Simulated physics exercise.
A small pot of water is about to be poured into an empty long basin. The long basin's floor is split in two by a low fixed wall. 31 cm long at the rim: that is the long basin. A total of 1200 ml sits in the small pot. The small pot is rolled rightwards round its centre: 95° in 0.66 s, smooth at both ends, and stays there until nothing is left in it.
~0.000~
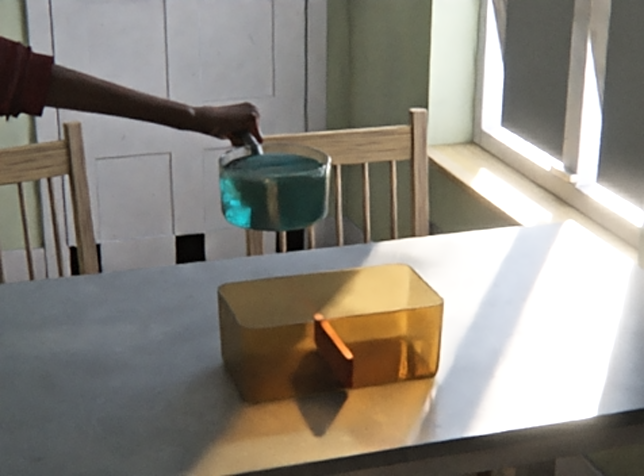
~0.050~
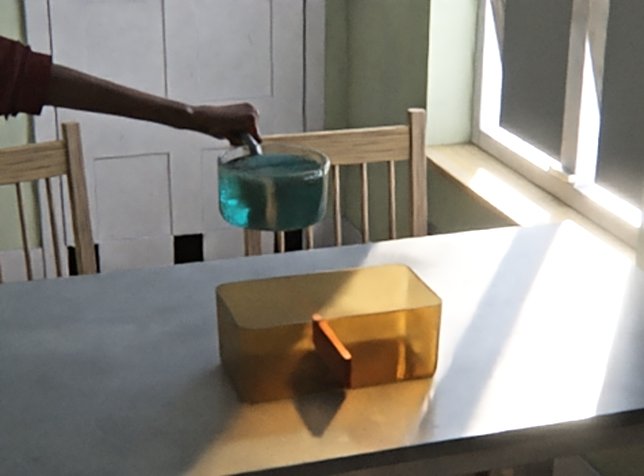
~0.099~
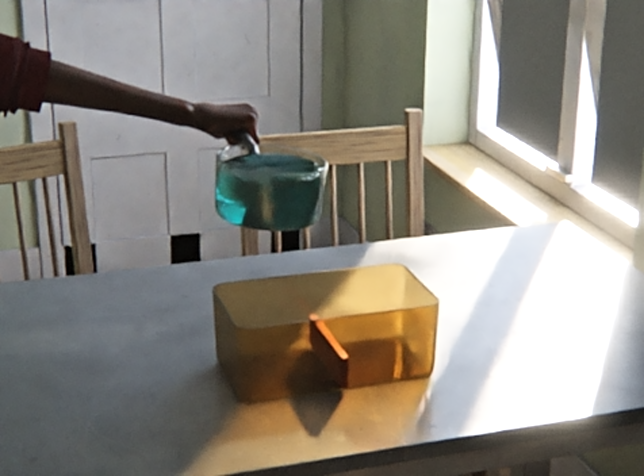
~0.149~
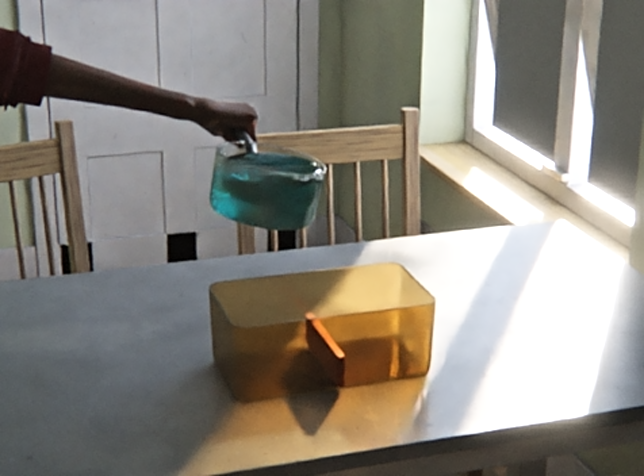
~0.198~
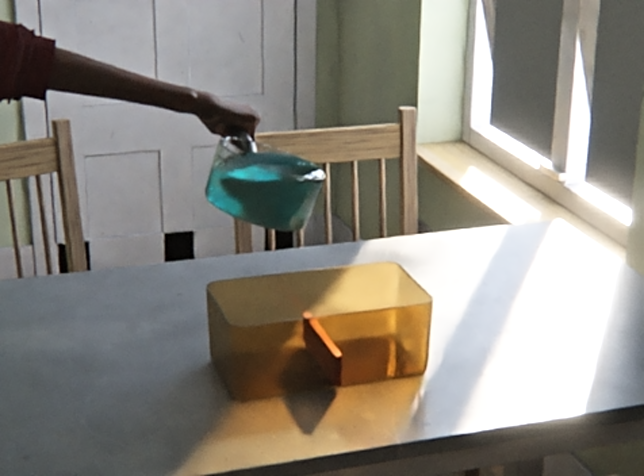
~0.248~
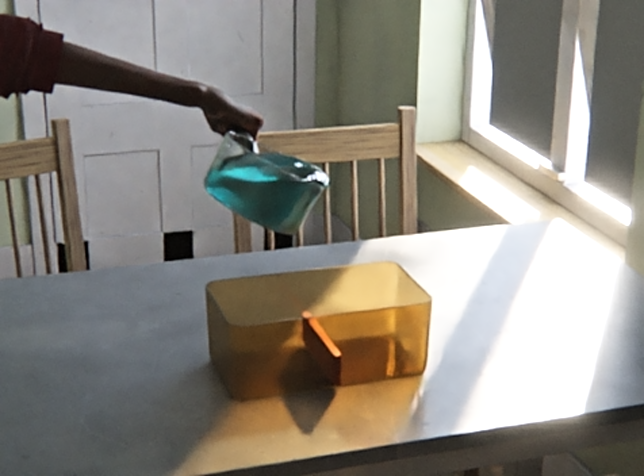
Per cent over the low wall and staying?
84 per cent.
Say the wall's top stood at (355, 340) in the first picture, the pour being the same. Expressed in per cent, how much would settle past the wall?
Estimate: Close to 60 per cent.
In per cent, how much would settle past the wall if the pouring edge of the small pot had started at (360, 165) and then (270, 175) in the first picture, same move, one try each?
Some 70 and 20 per cent, in that order.
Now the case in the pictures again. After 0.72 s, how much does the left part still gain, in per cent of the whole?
Roughly 10 per cent.
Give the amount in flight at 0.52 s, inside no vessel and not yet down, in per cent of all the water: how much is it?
About 46 per cent.
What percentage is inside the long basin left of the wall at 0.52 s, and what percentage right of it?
0 on the left, 16 on the right, roughly.
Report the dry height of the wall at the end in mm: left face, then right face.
I'd say some 44 mm on the left and some 4 mm on the right.
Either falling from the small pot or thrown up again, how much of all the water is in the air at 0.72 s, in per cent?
About 16 per cent.
After 0.52 s the tilt is 85° and 38 per cent is still to pour, 0 is left of the wall and 17 right of it.
After 0.72 s the tilt is 95° and 11 per cent is still to pour, 3 is left of the wall and 70 right of it.
After 0.93 s the tilt is 95° and 3 per cent is still to pour, 10 is left of the wall and 81 right of it.
After 1.16 s the tilt is 95° and 1 per cent is still to pour, 12 is left of the wall and 84 right of it.
In the end 14 per cent lies left of the wall, 84 right of it and 2 outside.
